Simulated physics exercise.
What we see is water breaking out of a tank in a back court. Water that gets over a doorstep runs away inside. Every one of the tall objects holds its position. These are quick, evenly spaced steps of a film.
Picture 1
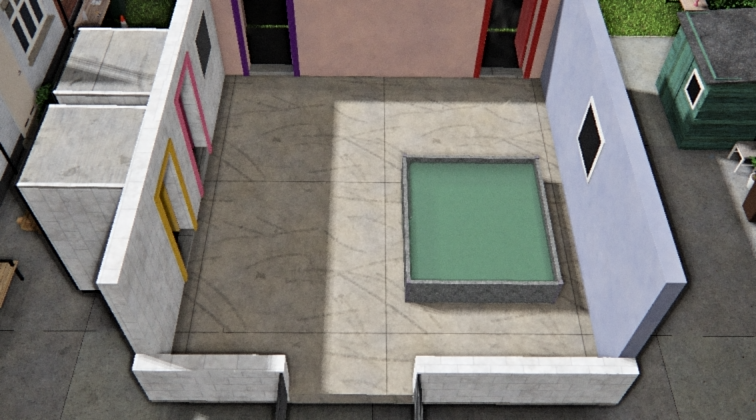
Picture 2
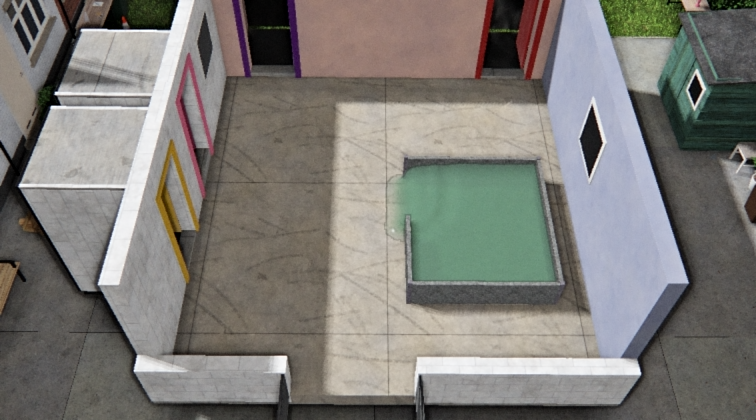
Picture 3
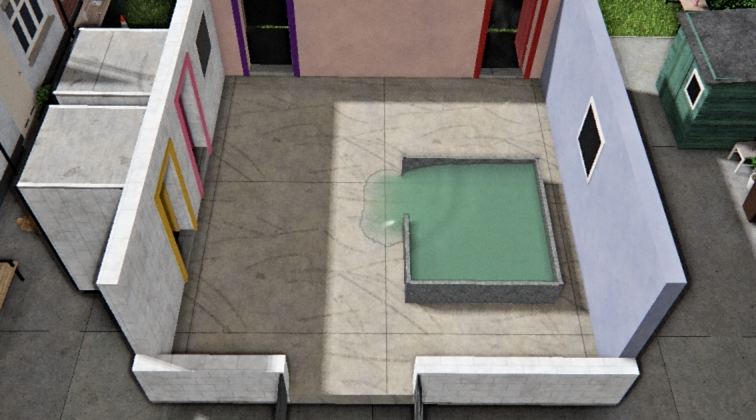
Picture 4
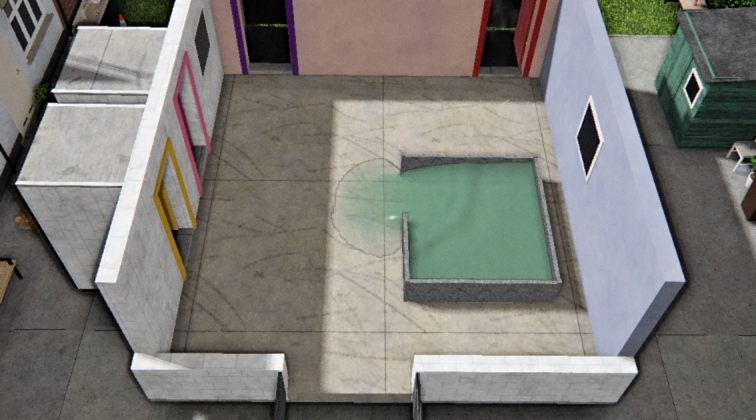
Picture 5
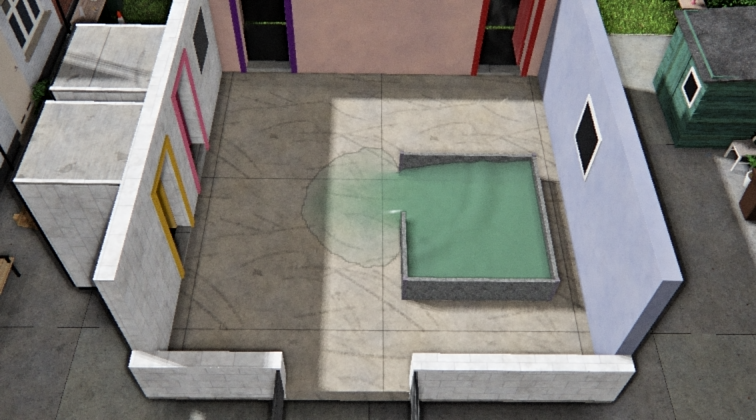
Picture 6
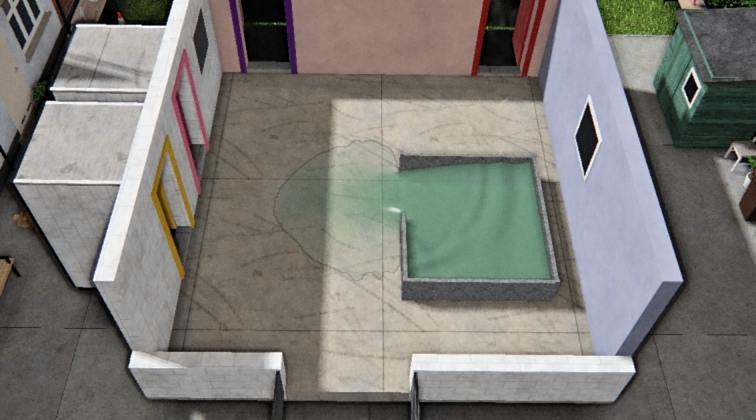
A walled back court with a paved floor is seen from high above, with a pink wall at the back, a white wall on the left and a pale blue wall on the right. A grey-rimmed tank of green water sits right of centre, its surface still at first. Water then breaks out through a gap in its left side and spreads leftward across the paving in a thin, widening rounded sheet.
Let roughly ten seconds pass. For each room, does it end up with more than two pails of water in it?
Most likely the pink door gets two buckets or less, most likely the red door gets two buckets or less, most likely the purple door gets too much water, most likely the yellow door gets too much water.
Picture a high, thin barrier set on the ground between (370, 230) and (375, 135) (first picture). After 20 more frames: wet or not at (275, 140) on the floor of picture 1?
That spot would be high and dry.
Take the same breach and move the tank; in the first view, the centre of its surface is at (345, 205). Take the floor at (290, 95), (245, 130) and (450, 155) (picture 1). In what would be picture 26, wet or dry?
Hit, hit, spared.
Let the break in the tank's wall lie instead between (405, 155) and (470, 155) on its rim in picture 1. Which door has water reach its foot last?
The door marked yellow.
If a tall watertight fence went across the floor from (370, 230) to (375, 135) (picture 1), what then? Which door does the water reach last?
That would be the pink door.
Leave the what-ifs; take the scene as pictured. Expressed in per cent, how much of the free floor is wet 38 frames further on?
Some 65 in a hundred.
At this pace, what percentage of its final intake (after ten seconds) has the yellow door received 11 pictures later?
Around 10 percent.
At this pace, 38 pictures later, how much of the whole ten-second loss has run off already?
My reading is near 65 per cent.
A moment on, water covers 25 % of the floor; the pink door wet at the sill, nothing in, the red door not reached, the purple door not reached, the yellow door not reached.
Next, water covers 40 % of the floor; the pink door wet at the sill, nothing in, the red door not reached, the purple door not reached, the yellow door under two buckets in.
Then, water covers 45 % of the floor; the pink door wet at the sill, nothing in, the red door not reached, the purple door under two buckets in, the yellow door far over two buckets in.
Later, water covers 65 % of the floor; the pink door wet at the sill, nothing in, the red door not reached, the purple door over two buckets in, the yellow door far over two buckets in.
In the end, water covers 95 % of the floor; the pink door under two buckets in, the red door wet at the sill, nothing in, the purple door over two buckets in, the yellow door far over two buckets in.
